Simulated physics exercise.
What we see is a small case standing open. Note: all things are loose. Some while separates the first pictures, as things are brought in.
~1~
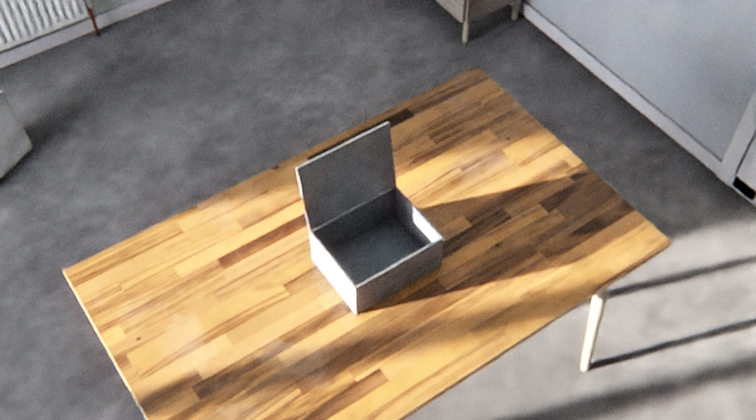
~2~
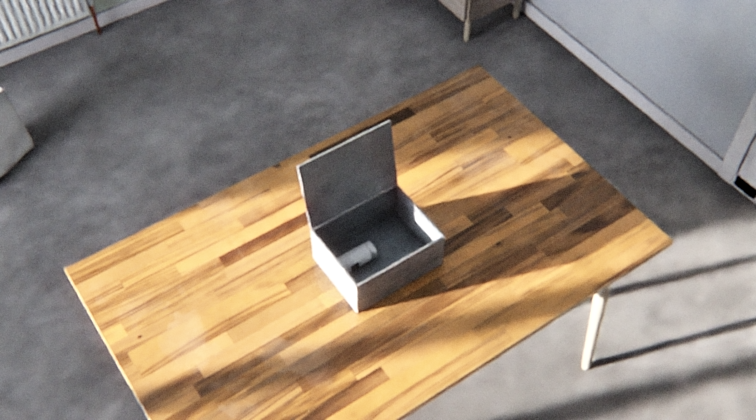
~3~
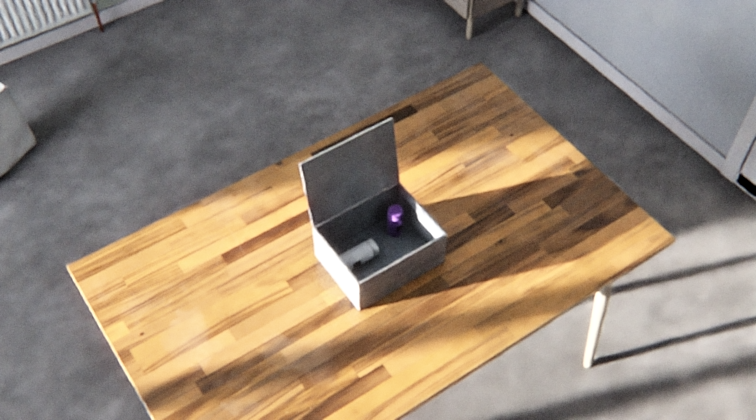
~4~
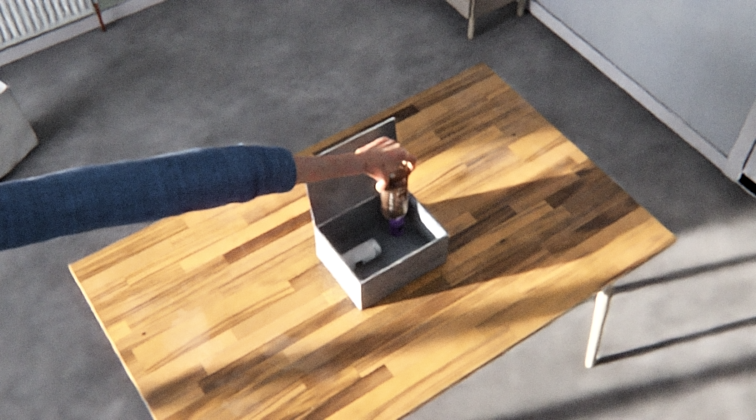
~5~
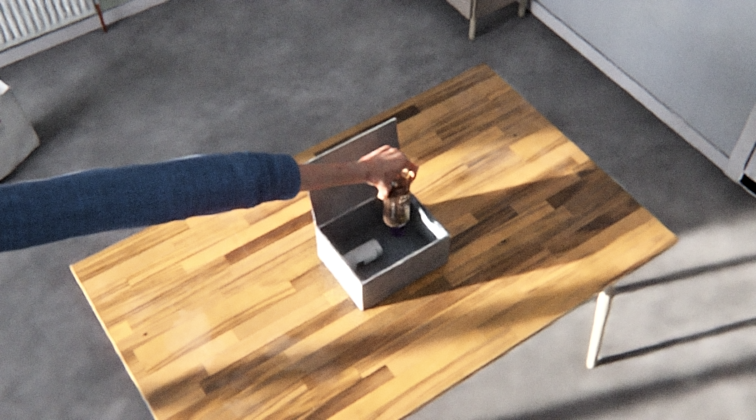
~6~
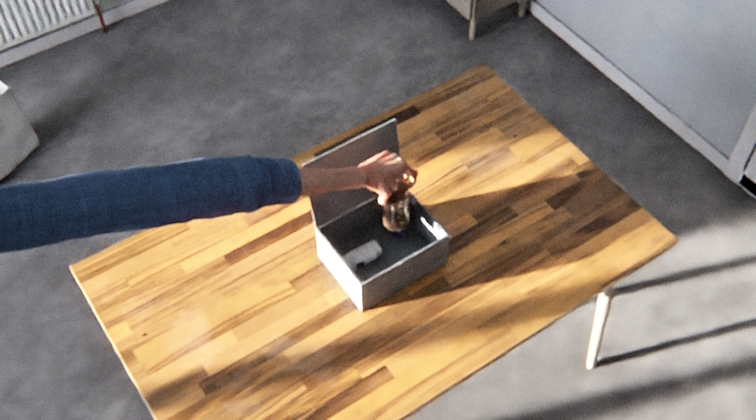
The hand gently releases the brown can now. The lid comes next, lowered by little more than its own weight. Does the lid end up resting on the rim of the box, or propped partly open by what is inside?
It rests on the rim.
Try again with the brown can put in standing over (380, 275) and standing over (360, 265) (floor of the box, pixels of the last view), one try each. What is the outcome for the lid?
Trial 1: Lid propped open. Trial 2: Lid propped open.
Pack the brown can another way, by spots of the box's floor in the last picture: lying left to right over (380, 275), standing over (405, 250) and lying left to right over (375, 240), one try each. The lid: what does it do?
1: Closed. 2: Open. 3: Closed.
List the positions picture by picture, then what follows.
In the first frame, the last thing is not in view yet.
In the second frame, the last thing is not in view yet; white shaker (354, 259).
In the third frame, the last thing is not in view yet; white shaker (356, 257).
The fourth frame shows on its way; brown can (394, 193); white shaker (358, 257).
The fifth frame shows on its way; brown can (397, 201); white shaker (359, 257).
The sixth frame shows put in, still held; brown can (396, 206); white shaker (359, 258).
Then, 0.90 s past the last view, lid starting down; brown can on its side near (379, 269); white shaker displaced a little.
Then, 1.80 s past the last view, lid 46° above the rim; brown can on its side near (378, 268); white shaker displaced about its own width.
Finally, lid shut; down or leaning hard in the box, brown can; moved from the start, white shaker; purple shaker still in place. Final places as the last picture's camera would see them, brown can near (378, 268).
